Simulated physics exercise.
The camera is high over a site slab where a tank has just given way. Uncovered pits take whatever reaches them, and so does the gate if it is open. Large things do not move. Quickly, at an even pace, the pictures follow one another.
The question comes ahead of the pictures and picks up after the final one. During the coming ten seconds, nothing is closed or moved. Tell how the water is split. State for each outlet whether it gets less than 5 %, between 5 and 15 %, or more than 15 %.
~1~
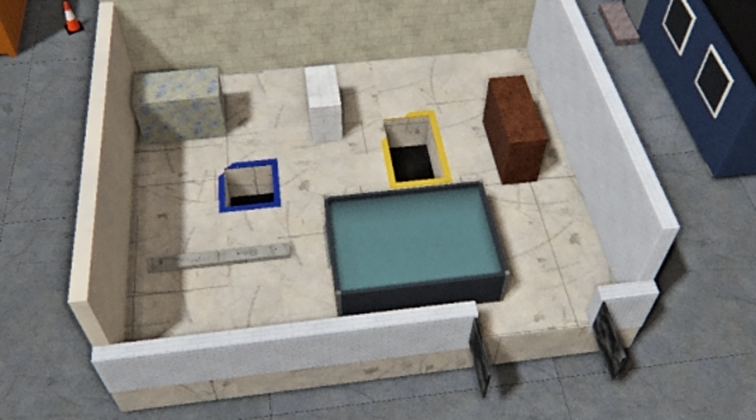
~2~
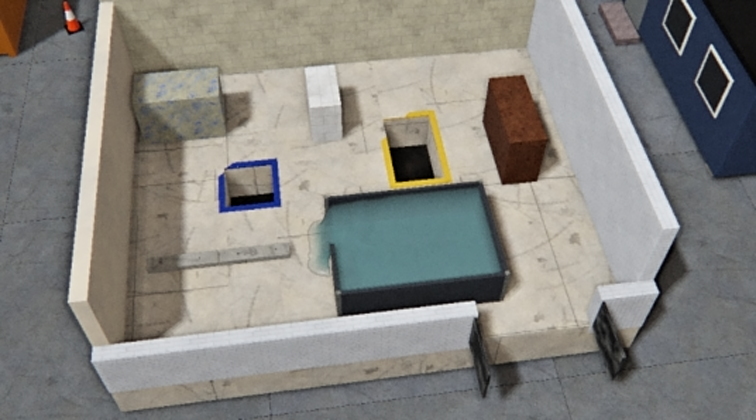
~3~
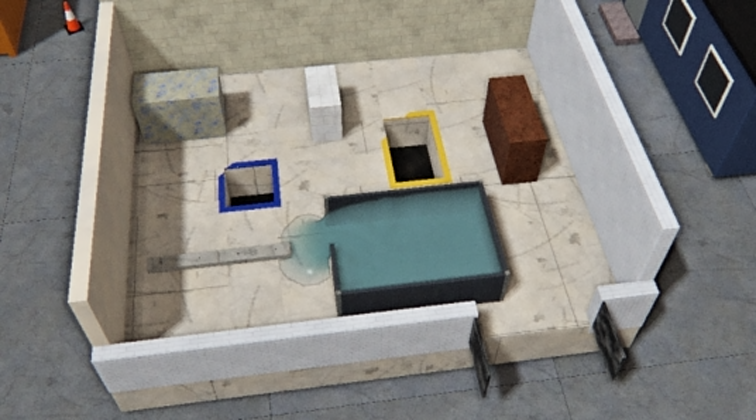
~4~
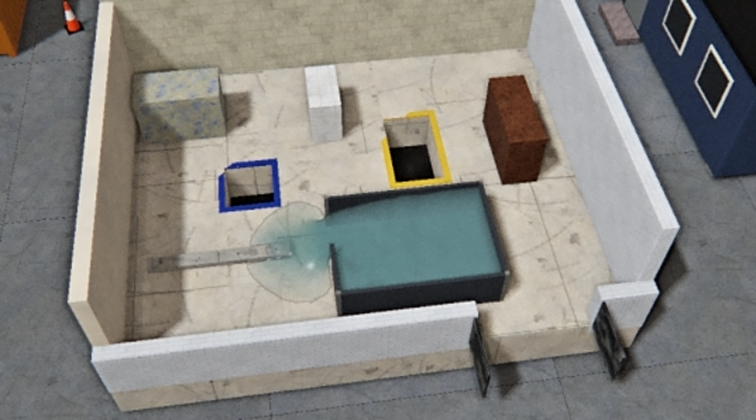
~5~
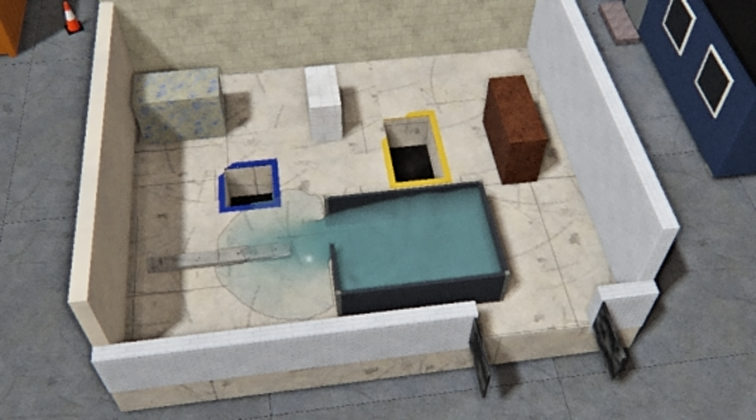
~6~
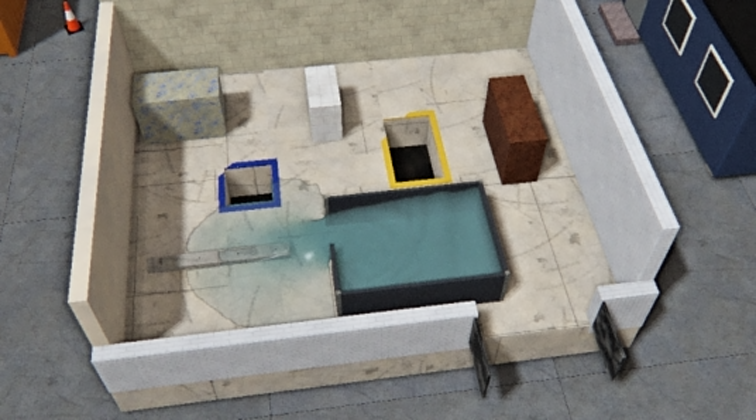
Outcome. The gate gets less than 5 %. The yellow pit gets less than 5 %. The blue pit gets more than 15 %.
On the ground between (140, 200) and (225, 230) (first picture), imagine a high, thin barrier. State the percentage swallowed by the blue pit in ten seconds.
Share, blue pit - 30 in a hundred.
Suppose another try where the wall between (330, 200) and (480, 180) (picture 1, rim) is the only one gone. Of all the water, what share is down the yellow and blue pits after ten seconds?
In percent: Yellow 50, blue 8.
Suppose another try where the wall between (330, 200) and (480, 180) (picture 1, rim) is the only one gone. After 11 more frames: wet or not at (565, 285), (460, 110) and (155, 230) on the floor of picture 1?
Unsoaked, then soaked, then unsoaked.
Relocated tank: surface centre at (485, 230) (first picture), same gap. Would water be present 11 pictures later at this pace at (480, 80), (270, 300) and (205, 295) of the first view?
Going through the three spots, I'd say high and dry, swamped, swamped.
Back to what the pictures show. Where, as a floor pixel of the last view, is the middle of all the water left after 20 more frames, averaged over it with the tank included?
Around pixel (309, 255) of the last picture.
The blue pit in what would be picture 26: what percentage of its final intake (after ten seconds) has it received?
40 %.
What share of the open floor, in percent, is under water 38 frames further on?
Share estimate: About 55 per cent.
A moment on, water covers 25 % of the floor; the gate 0 %, the yellow pit 0 %, the blue pit 2 %.
Next, water covers 30 % of the floor; the gate 0 %, the yellow pit 0 %, the blue pit 5 %.
Then, water covers 35 % of the floor; the gate 0 %, the yellow pit 0 %, the blue pit 9 %.
Later, water covers 55 % of the floor; the gate 0 %, the yellow pit 0 %, the blue pit 16 %.
In the end, water covers 70 % of the floor; the gate 3 %, the yellow pit 2 %, the blue pit 24 %.
